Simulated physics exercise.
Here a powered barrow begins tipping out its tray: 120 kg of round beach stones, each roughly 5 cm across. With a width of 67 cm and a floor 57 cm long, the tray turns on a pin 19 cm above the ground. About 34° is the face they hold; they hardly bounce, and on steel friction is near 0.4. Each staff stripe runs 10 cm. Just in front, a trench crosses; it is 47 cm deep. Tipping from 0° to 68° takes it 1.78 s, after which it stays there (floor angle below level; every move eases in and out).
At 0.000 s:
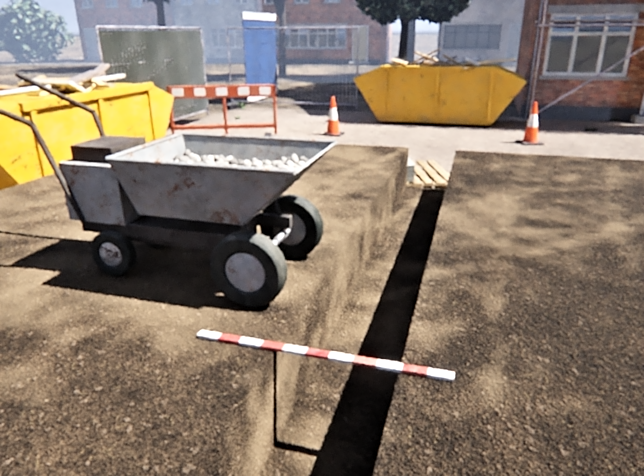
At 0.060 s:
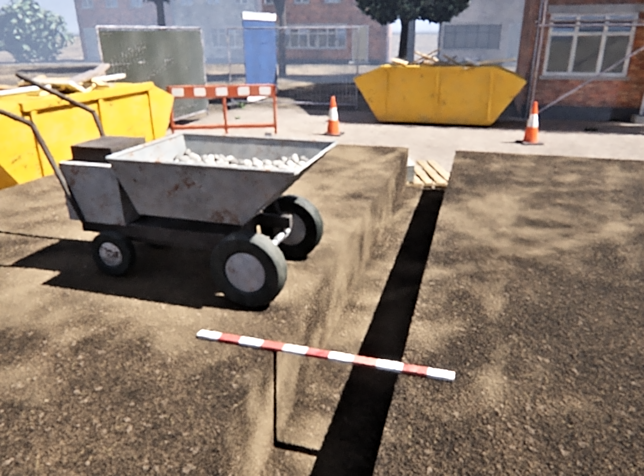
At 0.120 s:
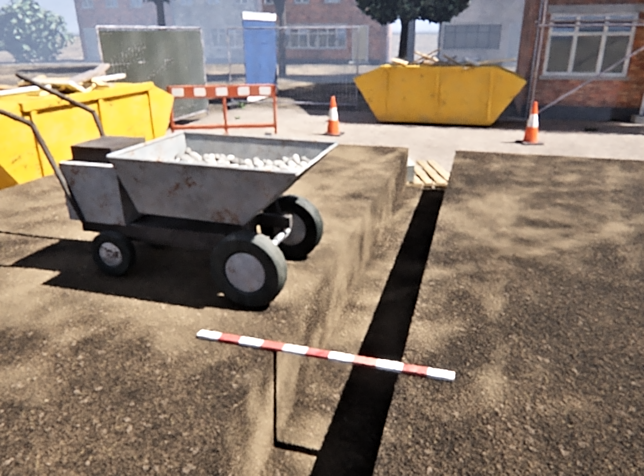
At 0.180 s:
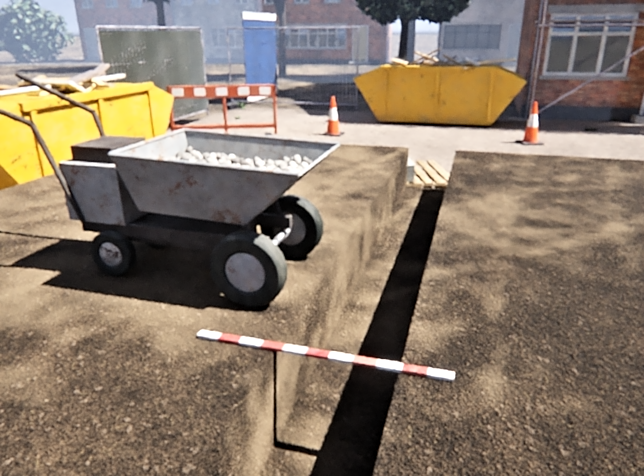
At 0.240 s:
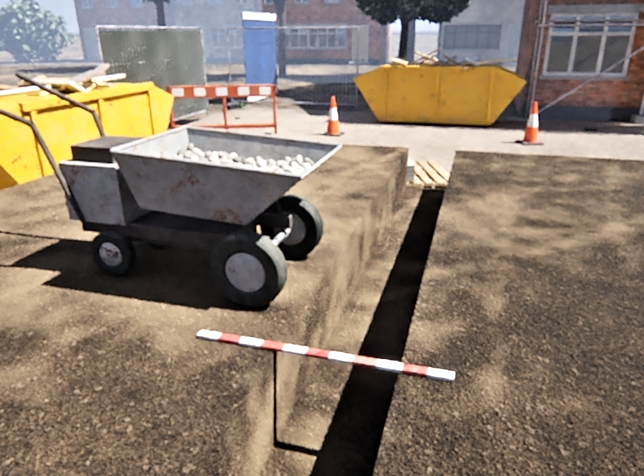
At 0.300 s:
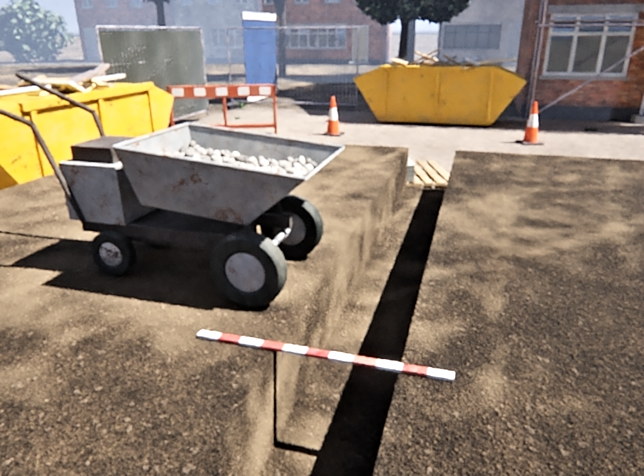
We see a grey, four-wheeled barrow loaded with pale stones beside a narrow trench, with yellow skips and orange cones behind; its tray tilts slightly toward the right while the wheels and the striped staff stay still.
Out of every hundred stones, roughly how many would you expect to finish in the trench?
Close to 67 in every hundred.
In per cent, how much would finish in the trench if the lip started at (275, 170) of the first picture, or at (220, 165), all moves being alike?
Result: Close to 95 then close to 100 per cent.
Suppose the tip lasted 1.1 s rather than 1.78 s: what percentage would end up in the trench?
60 per cent.
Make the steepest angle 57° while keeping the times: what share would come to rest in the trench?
In that case near 70 per cent.
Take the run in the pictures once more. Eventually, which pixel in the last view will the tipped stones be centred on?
Centre estimate: Around (399, 359).
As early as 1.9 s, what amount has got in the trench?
Something like 45 in a hundred.
After 1.3 s the floor is at 58°; 99 % in the tray, 1 % in the trench; the foremost stones are at (386, 254).
After 1.9 s the floor is at 68°; 27 % in the tray, 46 % in the trench, 27 % past the trench; the foremost stones are at (516, 299).
After 2.2 s the floor is at 68°; 4 % in the tray, 62 % in the trench, 33 % past the trench; the foremost stones are at (567, 309).
After 4.2 s the floor is at 68°; 0 % in the tray, 67 % in the trench, 33 % past the trench; the foremost stones are at (576, 300).
